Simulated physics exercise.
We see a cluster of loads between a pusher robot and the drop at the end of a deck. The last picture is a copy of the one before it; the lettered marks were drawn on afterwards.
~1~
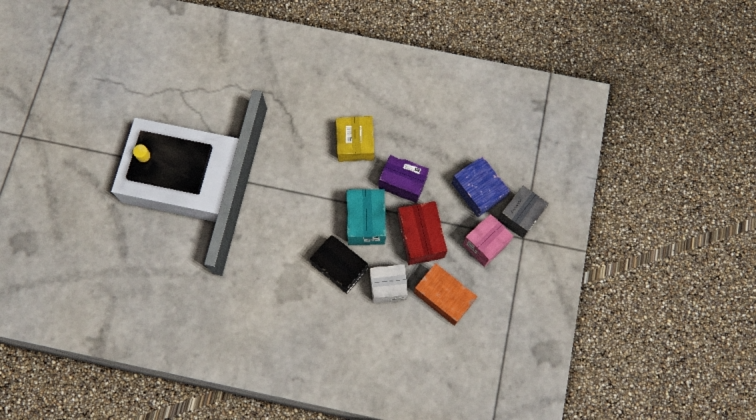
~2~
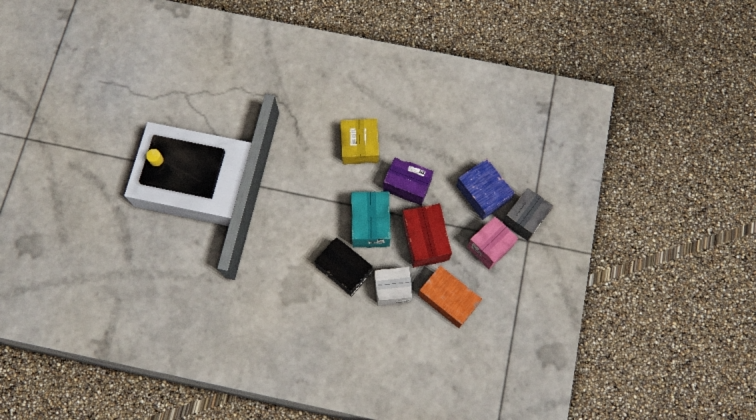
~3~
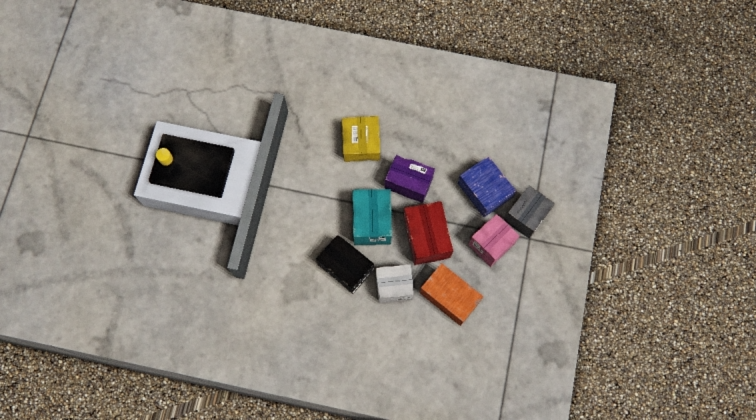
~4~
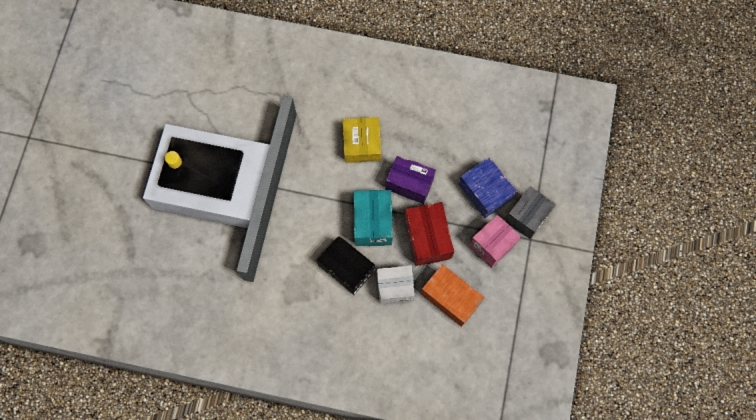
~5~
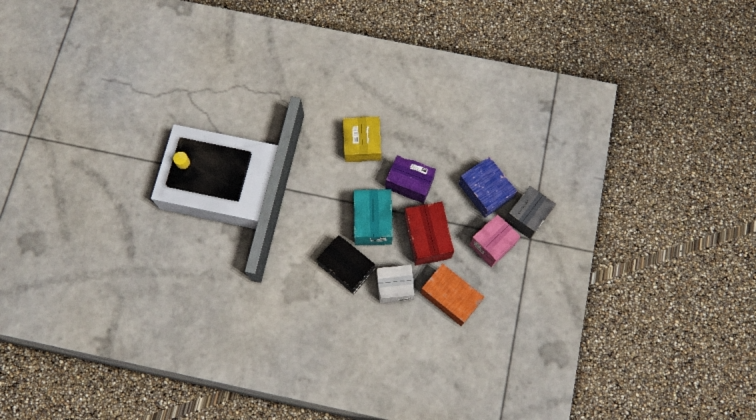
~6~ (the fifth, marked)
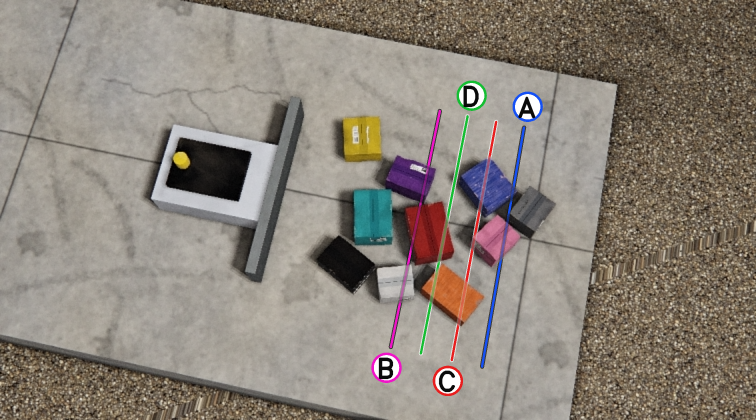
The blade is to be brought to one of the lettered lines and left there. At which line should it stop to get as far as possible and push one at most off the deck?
Up to line C.
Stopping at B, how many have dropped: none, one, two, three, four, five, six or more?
In all, none.
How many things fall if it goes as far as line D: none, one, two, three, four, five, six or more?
In all, none.
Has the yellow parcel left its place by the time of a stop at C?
Yes.
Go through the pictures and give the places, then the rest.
Purple box (403, 179); pink parcel (487, 241); white parcel (389, 284), in the first picture.
Robot (188, 167); turquoise parcel (371, 220), in the second picture.
Robot (197, 166); orange crate (451, 295), in the third picture.
Robot (207, 169); red parcel (429, 234), in the fourth picture.
Robot (215, 170); black parcel (346, 265); purple box (410, 179); pink parcel (494, 241), in the fifth picture.
On the copy, A at (504, 242); B at (416, 224); C at (475, 236); D at (445, 230).
On C. First, robot (287, 185); yellow parcel (387, 144); white parcel (404, 287).
Then, robot (360, 200); orange crate (523, 309); pink parcel (524, 245).
Finally, robot (414, 211); orange crate (574, 326); pink parcel (571, 259); none fallen.
By contrast, A drops two; B is within the limit but short; D is within the limit but short.
